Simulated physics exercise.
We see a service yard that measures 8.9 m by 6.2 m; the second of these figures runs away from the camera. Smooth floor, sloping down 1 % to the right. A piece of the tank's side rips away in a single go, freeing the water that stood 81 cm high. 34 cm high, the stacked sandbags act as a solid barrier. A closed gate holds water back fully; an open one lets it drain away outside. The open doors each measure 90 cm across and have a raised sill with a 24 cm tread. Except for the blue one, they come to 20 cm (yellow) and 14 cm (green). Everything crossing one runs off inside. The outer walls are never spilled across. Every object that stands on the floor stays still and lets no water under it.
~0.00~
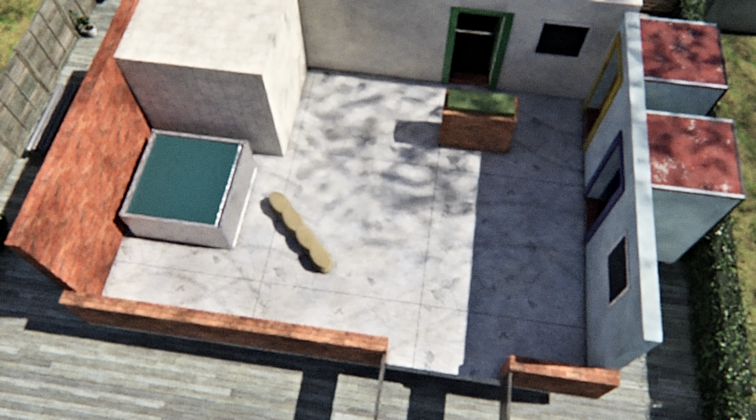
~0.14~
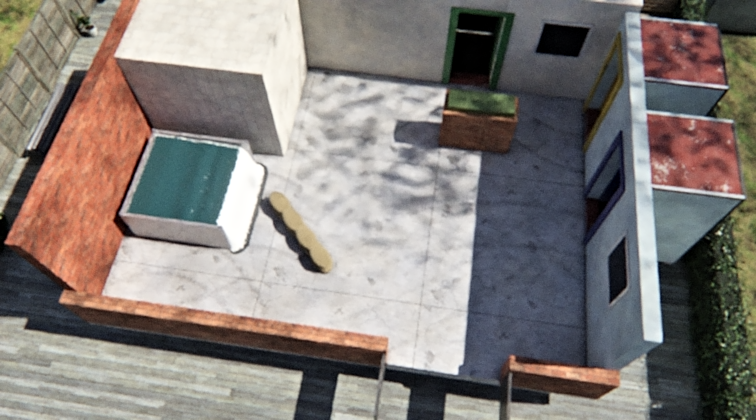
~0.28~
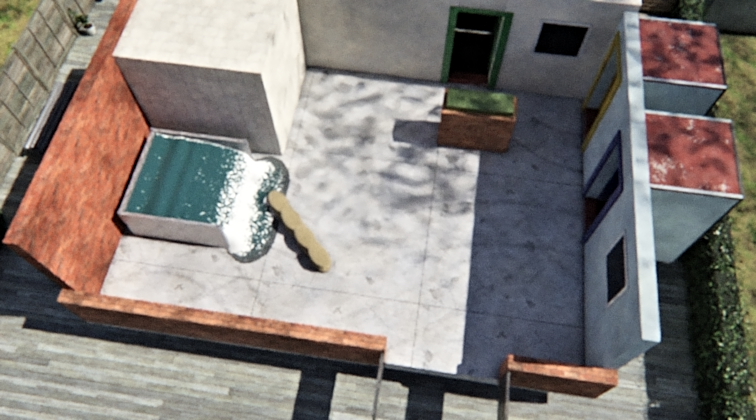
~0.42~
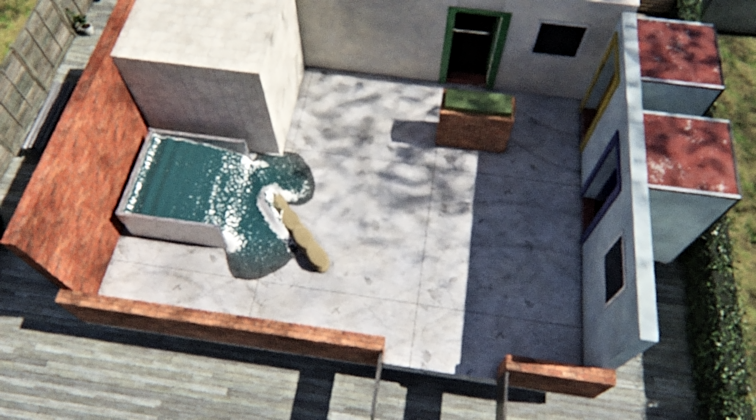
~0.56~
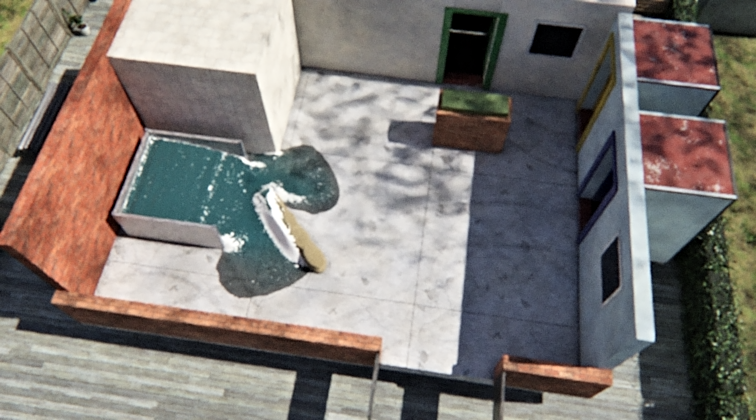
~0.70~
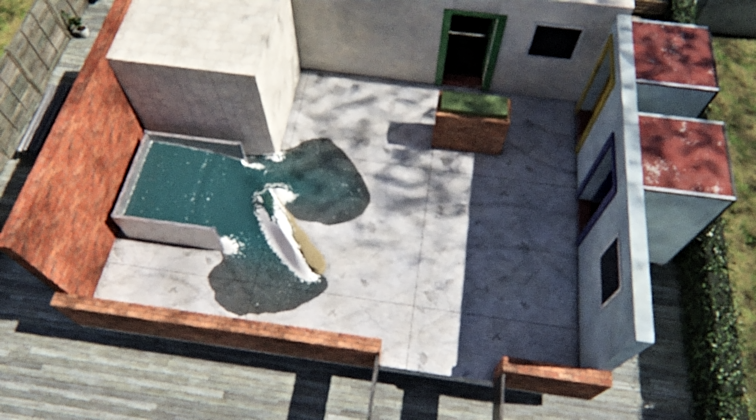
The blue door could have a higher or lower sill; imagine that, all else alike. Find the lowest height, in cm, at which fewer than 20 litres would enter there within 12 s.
I would say 11.5 cm.
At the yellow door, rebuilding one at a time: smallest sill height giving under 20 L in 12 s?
About 9.5 cm at yellow.
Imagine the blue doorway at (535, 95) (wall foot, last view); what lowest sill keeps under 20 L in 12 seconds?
Minimum: About 8.0 cm.
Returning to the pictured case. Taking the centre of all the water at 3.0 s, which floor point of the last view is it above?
The centre of all the water is around (342, 226).
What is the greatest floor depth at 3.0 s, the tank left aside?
About 23 cm at most.
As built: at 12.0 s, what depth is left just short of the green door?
Some 5.5 cm.
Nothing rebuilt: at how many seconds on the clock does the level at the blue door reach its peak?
Peak time: About 4.5 s.
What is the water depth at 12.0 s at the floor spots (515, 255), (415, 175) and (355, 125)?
6, 5 and 5 cm, respectively.
After 1.4 s water covers 35 % of the floor, deepest (46 cm) near (264, 216); it has not reached the blue door.
After 3.0 s water covers 85 % of the floor, deepest (23 cm) near (273, 335); 11 cm at the blue door, 0 litres in over its 6 cm sill.
After 12.0 s water covers 95 % of the floor, deepest (10 cm) near (577, 380); 8 cm at the blue door, 134 litres in over its 6 cm sill.
At the blue door as built, the water arrived by 2.4 s and peaked near 15 cm at 4.6 s.
Run again over the same 12 s with other heights there, 35 litres in over 10 cm, 8 litres over 13.5 cm. The limit of 20 litres is kept from about 11.5 cm up.
